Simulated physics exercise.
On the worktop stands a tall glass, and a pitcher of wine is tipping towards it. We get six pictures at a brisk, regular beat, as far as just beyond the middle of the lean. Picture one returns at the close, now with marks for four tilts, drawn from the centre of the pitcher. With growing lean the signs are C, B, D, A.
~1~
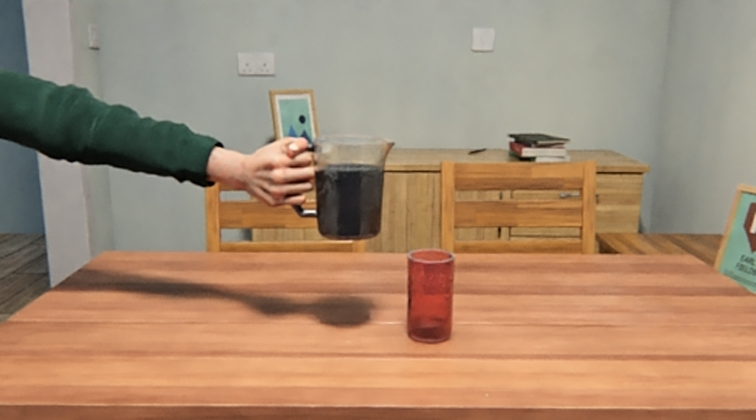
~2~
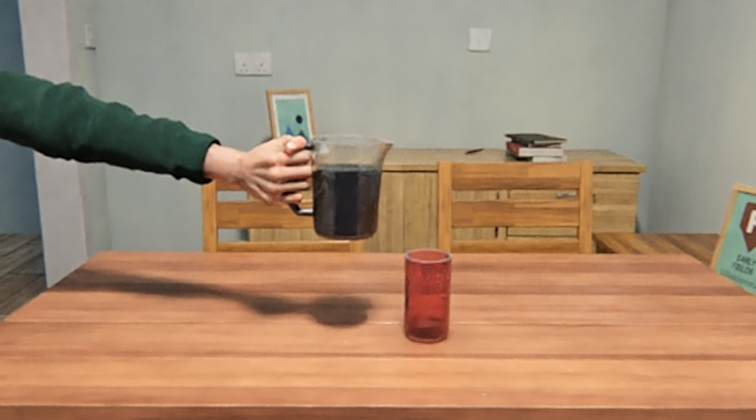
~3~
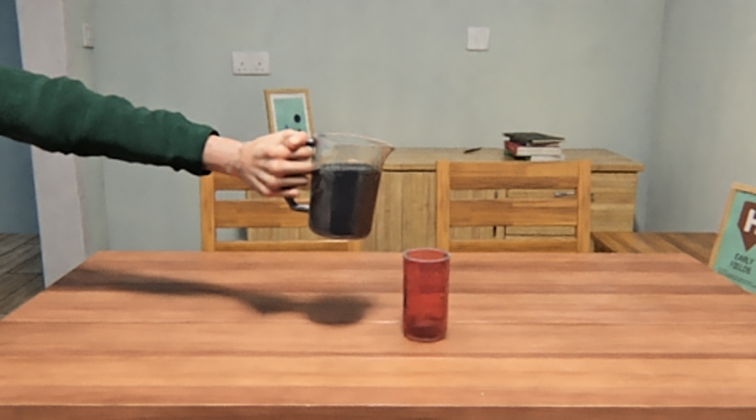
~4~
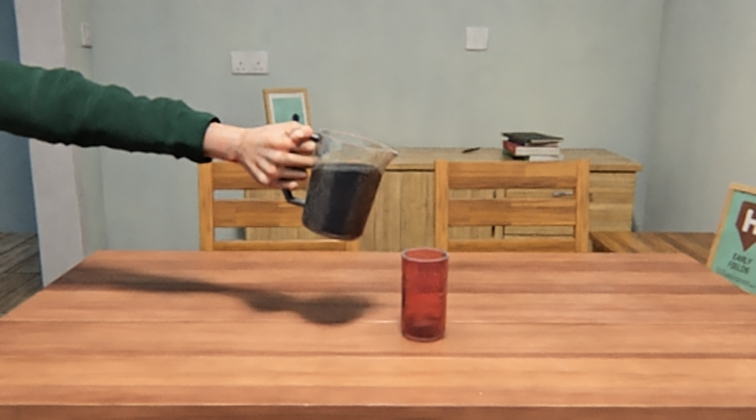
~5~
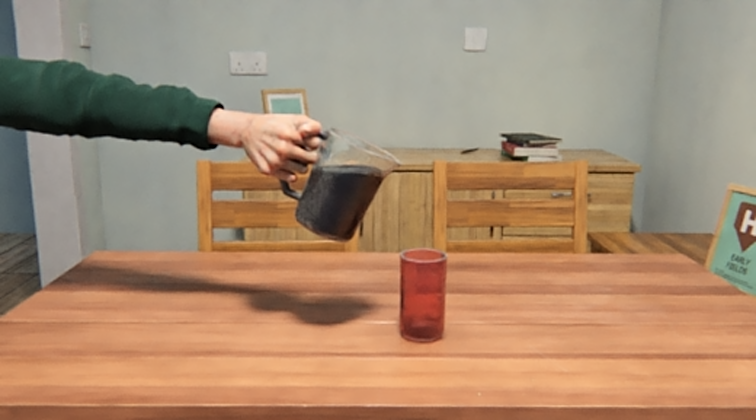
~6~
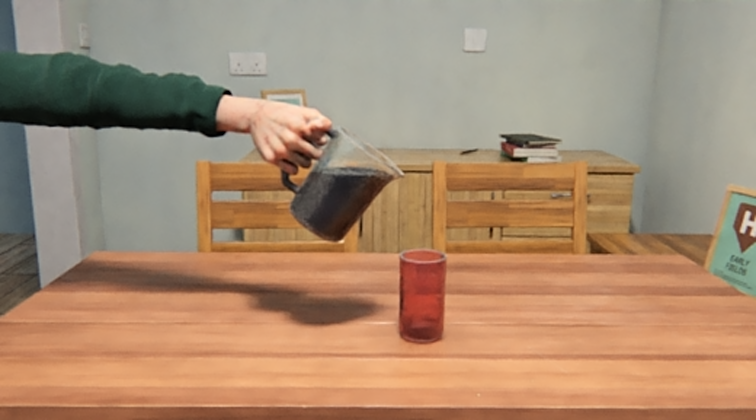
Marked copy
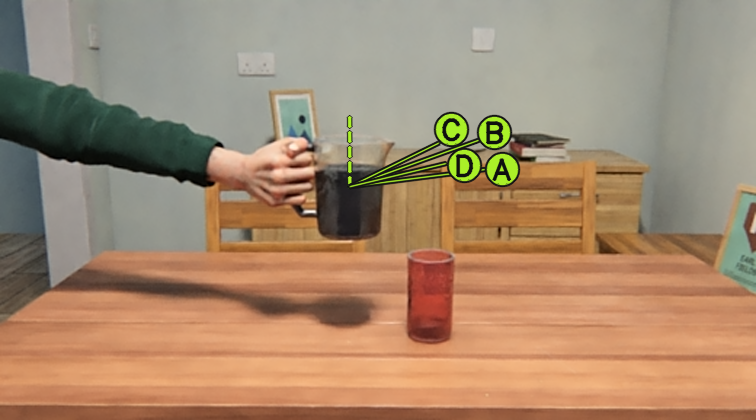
At a wooden table, a hand gradually tilts a pitcher of dark liquid rightward above a red glass.
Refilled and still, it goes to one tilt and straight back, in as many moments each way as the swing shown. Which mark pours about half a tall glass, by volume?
C.
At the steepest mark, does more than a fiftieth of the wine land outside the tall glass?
Yes.
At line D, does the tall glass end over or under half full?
Over half.
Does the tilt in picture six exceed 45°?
No, it does not.
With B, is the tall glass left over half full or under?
Over.
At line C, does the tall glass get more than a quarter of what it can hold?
Yes.
On the marked copy, A at (484, 169); B at (478, 140); C at (438, 143); D at (445, 163).
For line A, the tall glass ends with about 94 % of what it can hold; 17 % of the wine is spilt.
For line B, the tall glass ends with about 73 % of what it can hold; 3 % of the wine is spilt.
For line C, the tall glass ends with about 51 % of what it can hold.
For line D, the tall glass ends with about 93 % of what it can hold; 5 % of the wine is spilt.
